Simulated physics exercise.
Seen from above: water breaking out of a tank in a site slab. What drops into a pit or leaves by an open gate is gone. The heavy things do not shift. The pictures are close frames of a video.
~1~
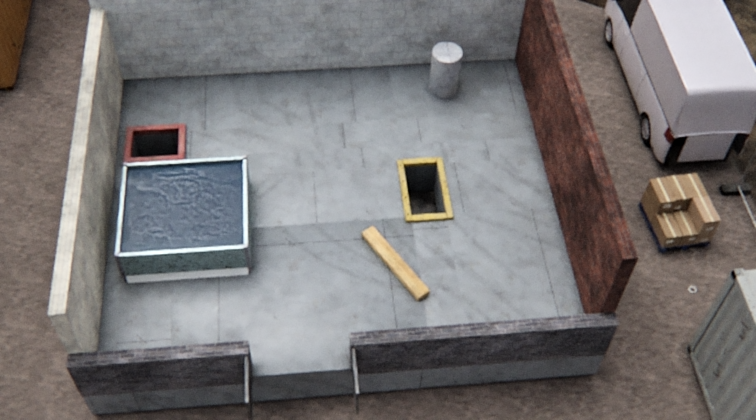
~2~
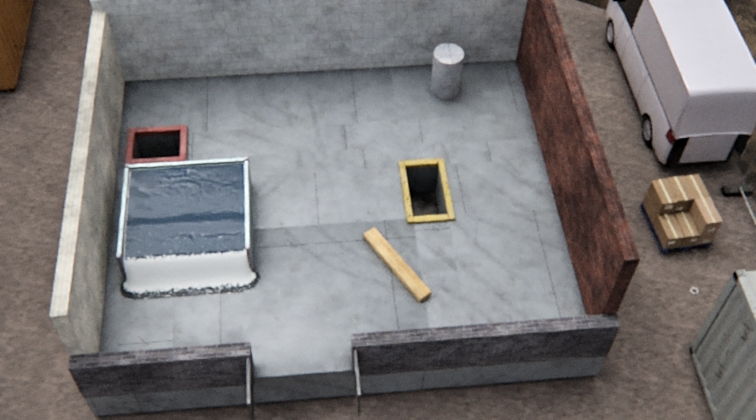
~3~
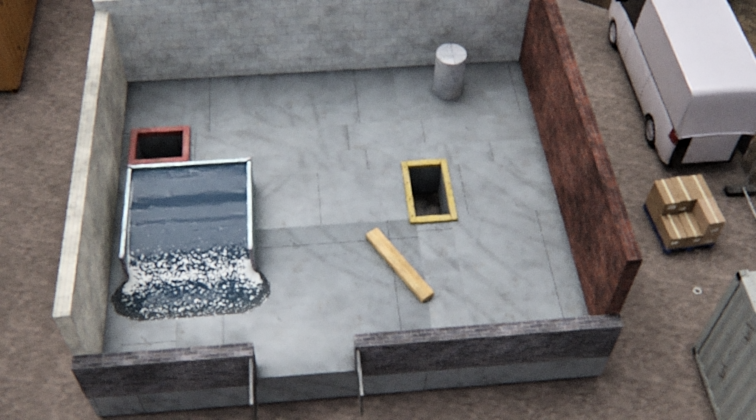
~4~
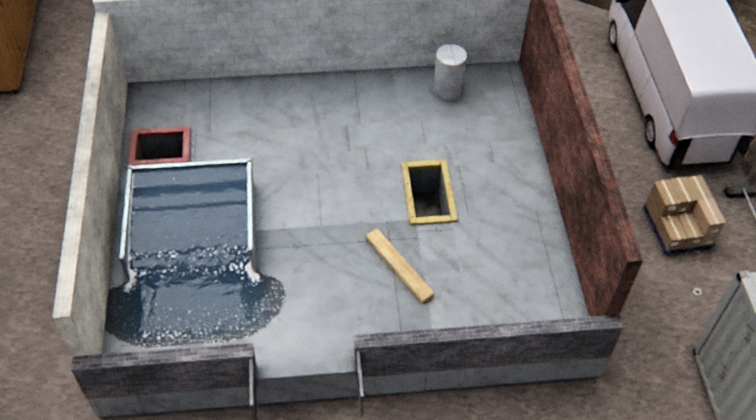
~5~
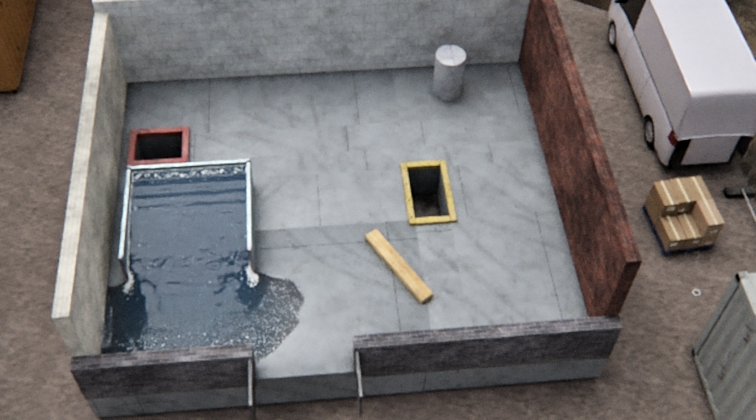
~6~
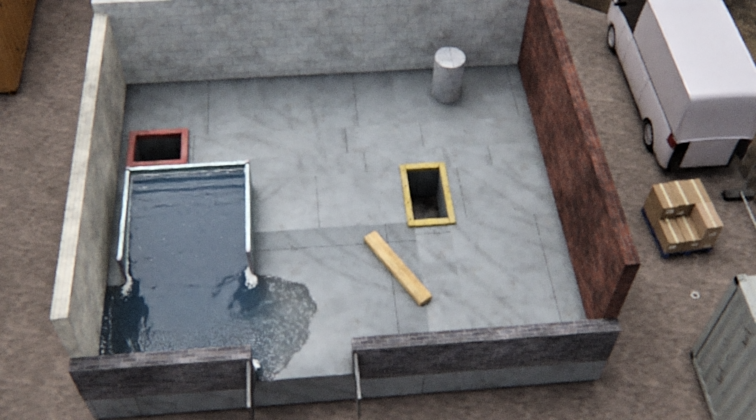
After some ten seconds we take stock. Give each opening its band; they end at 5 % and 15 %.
The gate takes above 15 %; the yellow pit takes not even 5 %; the red pit takes not even 5 %.
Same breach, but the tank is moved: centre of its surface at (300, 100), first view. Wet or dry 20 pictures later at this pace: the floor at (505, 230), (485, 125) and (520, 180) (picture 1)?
One after the other: Clear, clear, no water.
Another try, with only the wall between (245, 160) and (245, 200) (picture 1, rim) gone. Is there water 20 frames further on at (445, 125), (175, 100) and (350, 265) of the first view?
In that order: Awash, not flooded, flooded.
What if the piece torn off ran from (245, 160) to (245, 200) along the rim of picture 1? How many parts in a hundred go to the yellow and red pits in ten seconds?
In per cent: Yellow 20, red 0.
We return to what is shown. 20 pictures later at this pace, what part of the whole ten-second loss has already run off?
Roughly 50 per cent.
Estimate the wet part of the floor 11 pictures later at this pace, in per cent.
Close to 15 %.
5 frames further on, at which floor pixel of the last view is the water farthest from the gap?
Close to (352, 360).
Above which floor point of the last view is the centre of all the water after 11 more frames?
Around (191, 304).
A moment on, water covers 15 % of the floor; the gate 2 %, the yellow pit 0 %, the red pit 0 %.
Next, water covers 15 % of the floor; the gate 6 %, the yellow pit 0 %, the red pit 0 %.
Then, water covers 35 % of the floor; the gate 13 %, the yellow pit 0 %, the red pit 0 %.
Later, water covers 50 % of the floor; the gate 18 %, the yellow pit 0 %, the red pit 1 %.
In the end, water covers 85 % of the floor; the gate 24 %, the yellow pit 0 %, the red pit 1 %.
